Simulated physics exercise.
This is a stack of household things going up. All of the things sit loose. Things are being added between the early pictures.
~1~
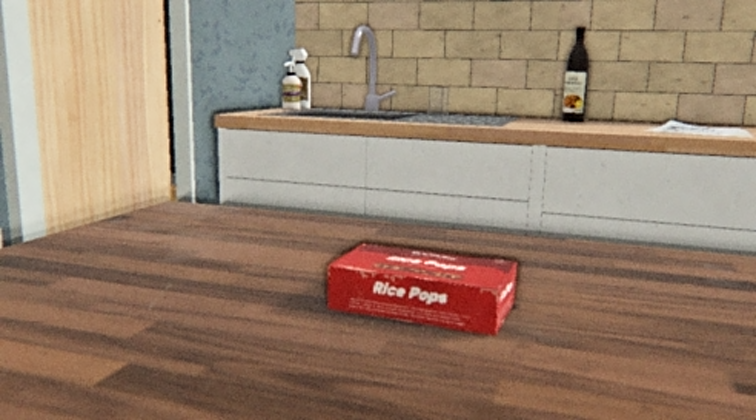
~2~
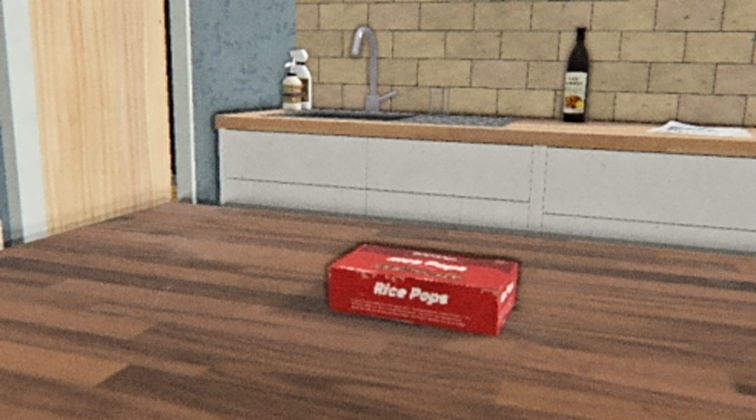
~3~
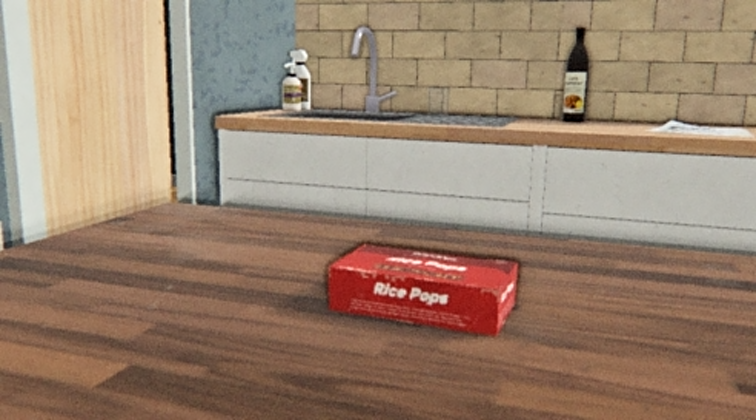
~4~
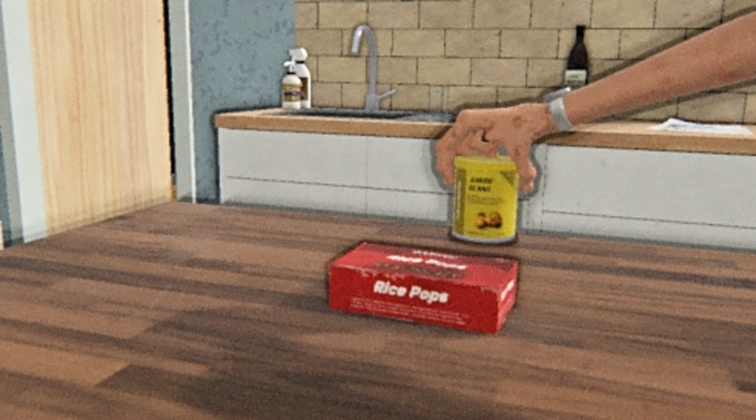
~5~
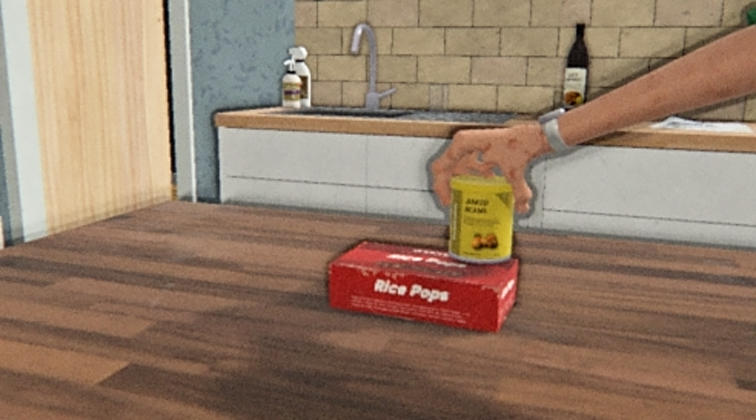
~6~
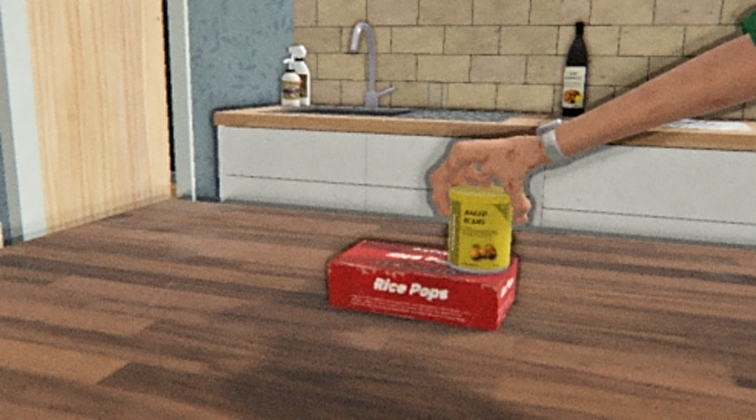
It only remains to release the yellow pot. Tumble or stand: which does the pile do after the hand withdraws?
Stays together.
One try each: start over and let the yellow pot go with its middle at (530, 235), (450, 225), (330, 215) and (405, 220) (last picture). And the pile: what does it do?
The pile goes down on try one, does not fall on try two, goes down on try three and does not fall on try four.
Then, 0.30 s on from there, no change.
Then, 0.70 s on from there, yellow pot resting near (480, 229).
In the end, both unmoved. At the end, from the last picture's camera, yellow pot near (480, 229). The pile holds.
